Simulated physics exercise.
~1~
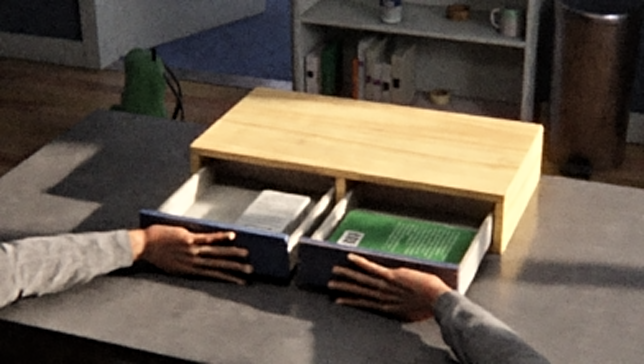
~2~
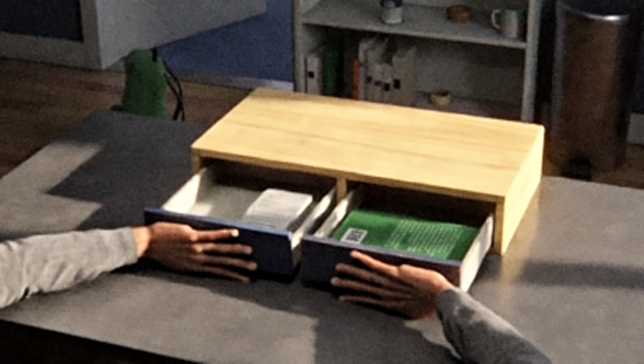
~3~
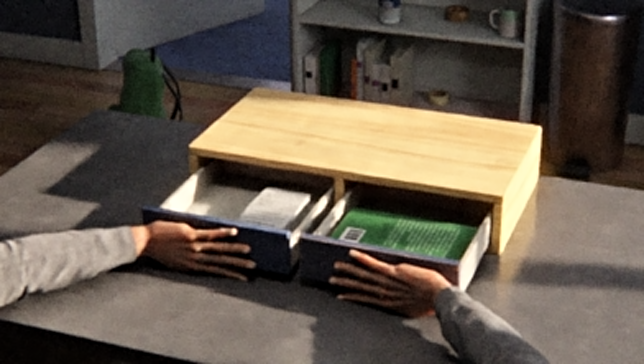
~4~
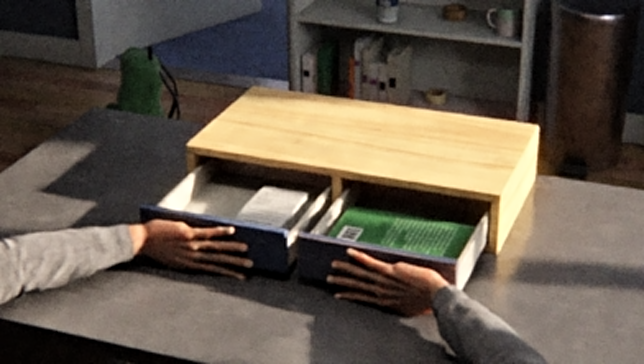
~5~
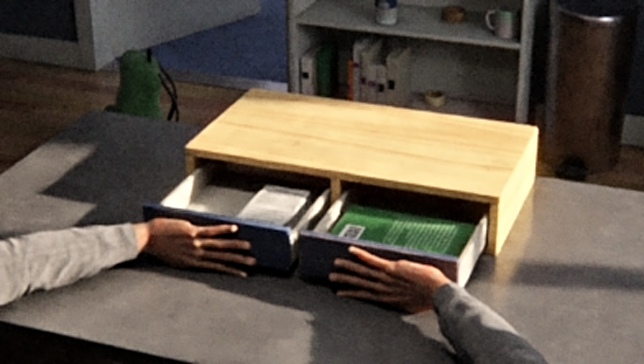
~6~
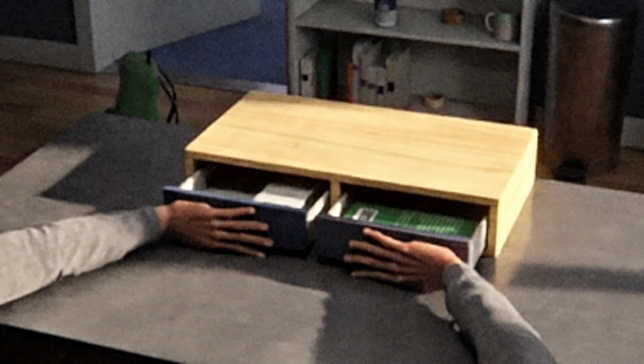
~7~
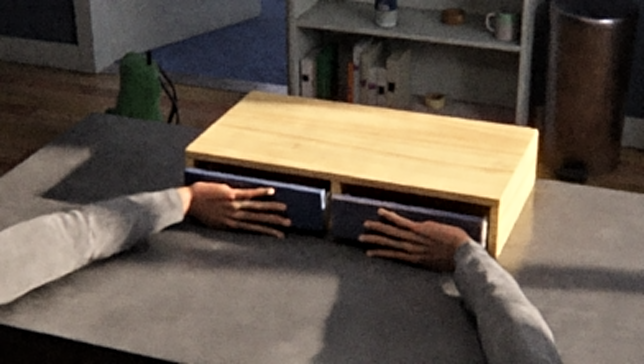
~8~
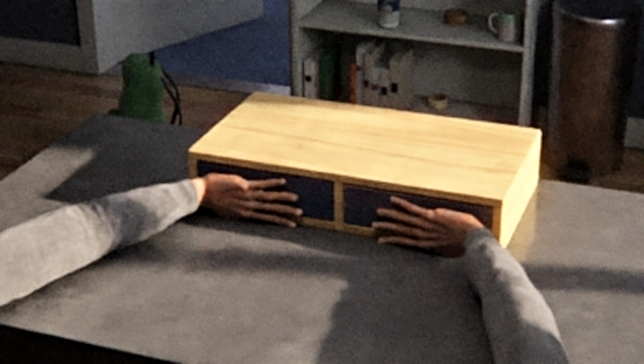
Two hands pushing both open drawers of a small wooden chest, hiding a green book and white packet, until fully shut.
